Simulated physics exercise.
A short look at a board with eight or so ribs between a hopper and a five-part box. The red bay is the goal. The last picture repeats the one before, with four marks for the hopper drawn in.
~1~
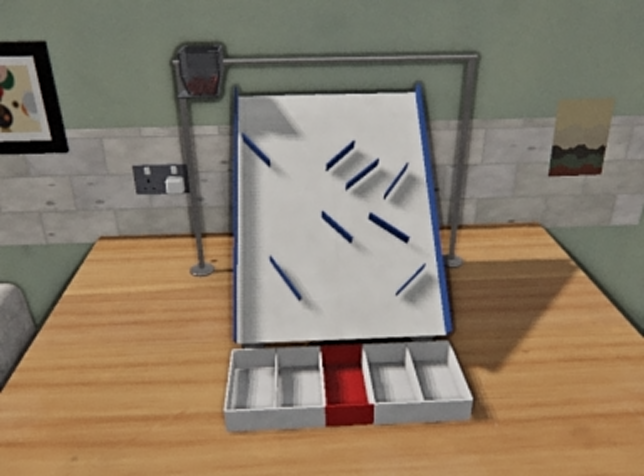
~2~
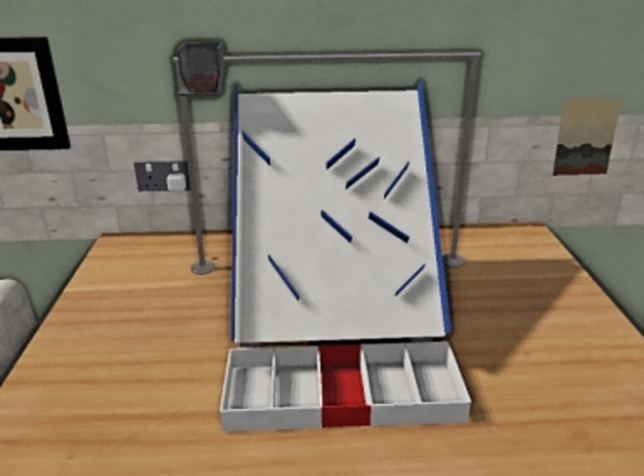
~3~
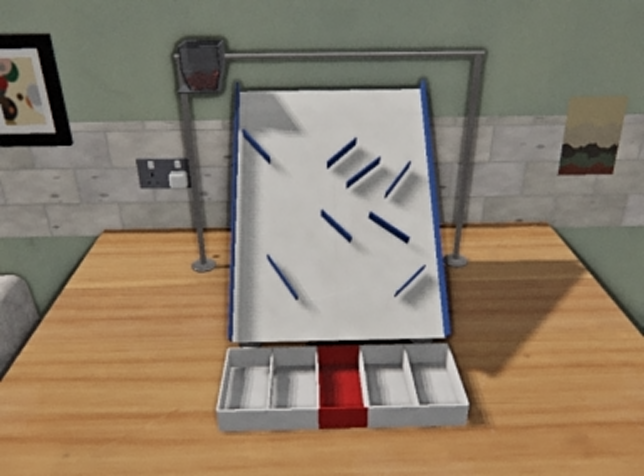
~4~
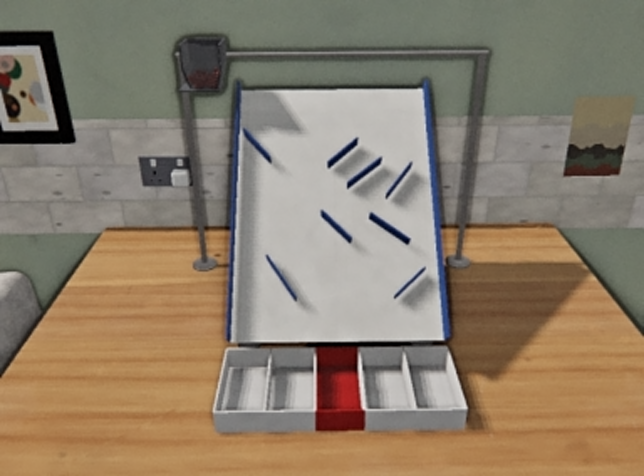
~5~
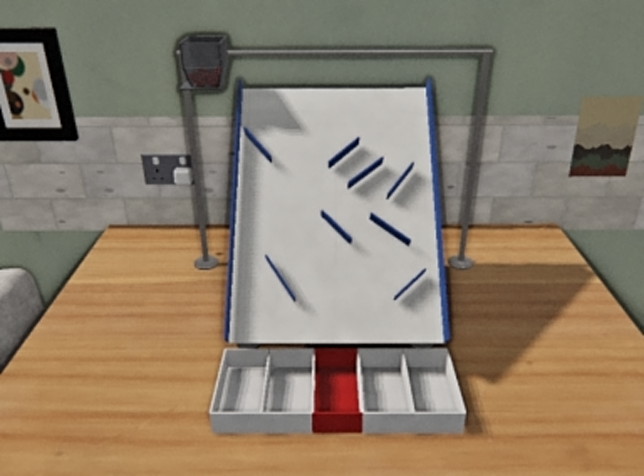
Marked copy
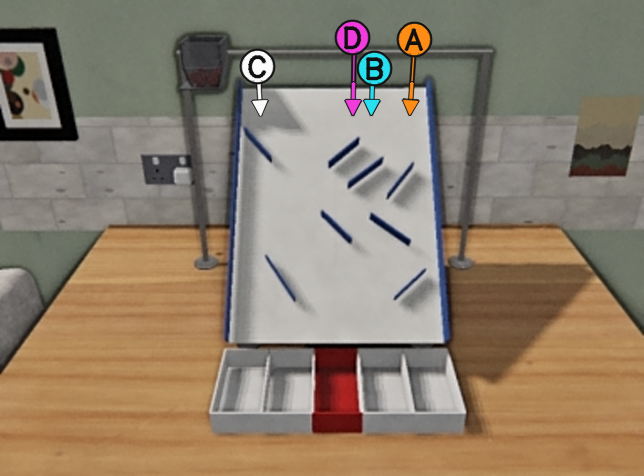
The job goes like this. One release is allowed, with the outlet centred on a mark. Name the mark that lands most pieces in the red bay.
Mark C.
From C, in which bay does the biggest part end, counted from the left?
The third from the left.
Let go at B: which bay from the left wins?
It is the fourth one.
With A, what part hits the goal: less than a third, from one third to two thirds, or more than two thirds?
Mark A gives less than a third.
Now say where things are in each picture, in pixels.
In the first picture, hopper (204, 87), kidney beans, door shut.
In the second picture, ribs (242, 131) to (269, 158), (327, 163) to (355, 138), (347, 183) to (379, 157).
In the third picture, ribs (387, 192) to (410, 161), (321, 209) to (351, 237), (370, 212) to (410, 238).
In the fourth picture, ribs (266, 255) to (296, 297), (396, 295) to (425, 267).
In the fifth picture, red bay (337, 421), number 3 of 5 from the left.
On the marked copy, mark A meets the board at (410, 109); mark B meets the board at (371, 109); mark C meets the board at (260, 110); mark D meets the board at (352, 109).
Choosing A, about a tenth in the red bay, the larger part in other bays, about a tenth held on the board.
Choosing B, roughly a quarter in the red bay, roughly two thirds in other bays, about a tenth held on the board.
Choosing C, roughly two thirds in the red bay, roughly a quarter in other bays, about a tenth held on the board.
Choosing D, roughly half in the red bay, roughly a third in other bays, about a tenth held on the board.
